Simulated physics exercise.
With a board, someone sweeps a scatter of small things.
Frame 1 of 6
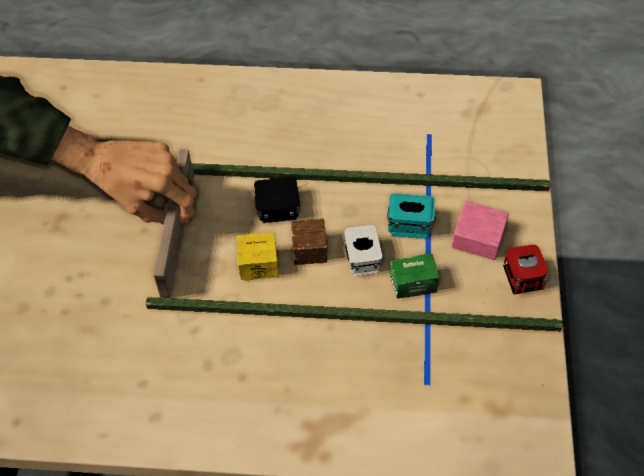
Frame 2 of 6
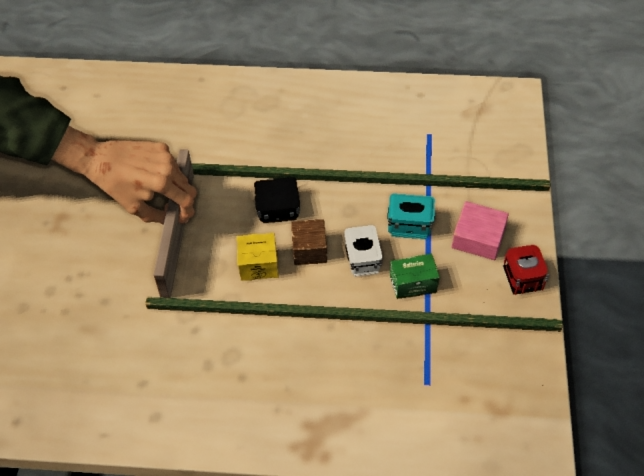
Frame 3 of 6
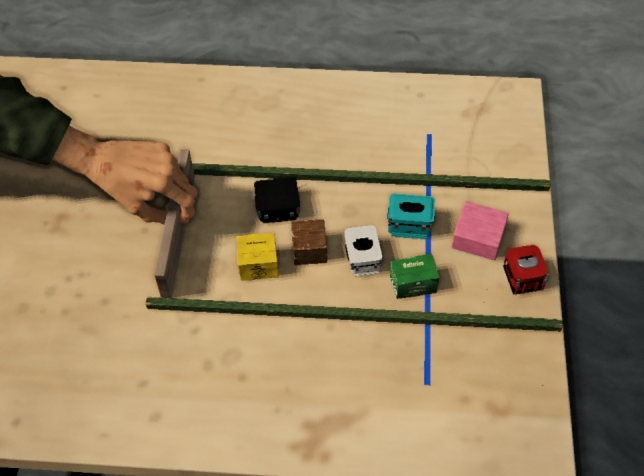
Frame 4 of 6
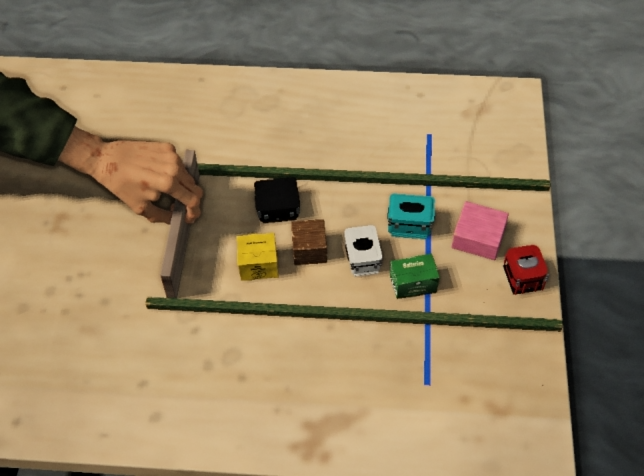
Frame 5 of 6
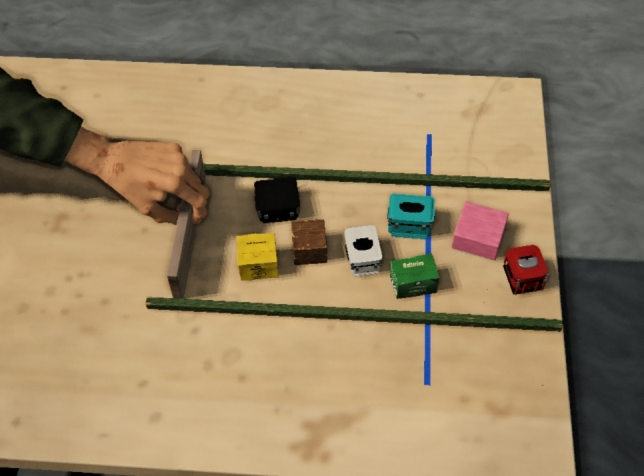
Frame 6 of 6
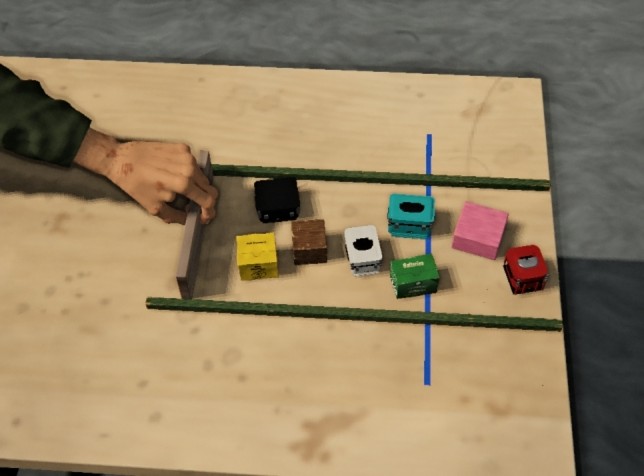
The footage shows a hand holding a gray board upright between two green rails on a wooden table, then sliding it slightly right toward small colored blocks and cases, which stay still around a blue line of tape.
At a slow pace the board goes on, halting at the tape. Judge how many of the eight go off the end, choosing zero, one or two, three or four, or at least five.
I predict that no one of them will leave the table.
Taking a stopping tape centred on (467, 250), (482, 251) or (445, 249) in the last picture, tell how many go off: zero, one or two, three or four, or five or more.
Results per position - just one or two / either one or two / not one.
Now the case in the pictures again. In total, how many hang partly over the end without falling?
The number would be 1.
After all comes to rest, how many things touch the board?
The count comes out at 3.
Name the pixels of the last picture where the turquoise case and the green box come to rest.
The first sits around (495, 219), while the other sits around (490, 291).
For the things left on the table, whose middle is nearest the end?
The pink block.
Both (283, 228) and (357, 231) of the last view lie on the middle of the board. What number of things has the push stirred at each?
Up to then 4, and up to the other point 6.
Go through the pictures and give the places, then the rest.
In the first picture, red case (525, 269); pink block (480, 230); green box (414, 276); board (175, 222); tape (428, 248).
In the second picture, pink block (480, 230); white case (363, 251).
In the third picture, green box (414, 277); brown block (309, 242).
In the fourth picture, red case (525, 269); board (182, 223).
In the fifth picture, pink block (480, 230); black case (277, 201).
In the sixth picture, red case (525, 269); pink block (480, 230); green box (414, 277); board (196, 223); tape (428, 248).
Soon after, none off yet; red case at rest near (525, 269); pink block at rest near (480, 230); green box at rest near (414, 277).
At rest, the number that fall off is zero.
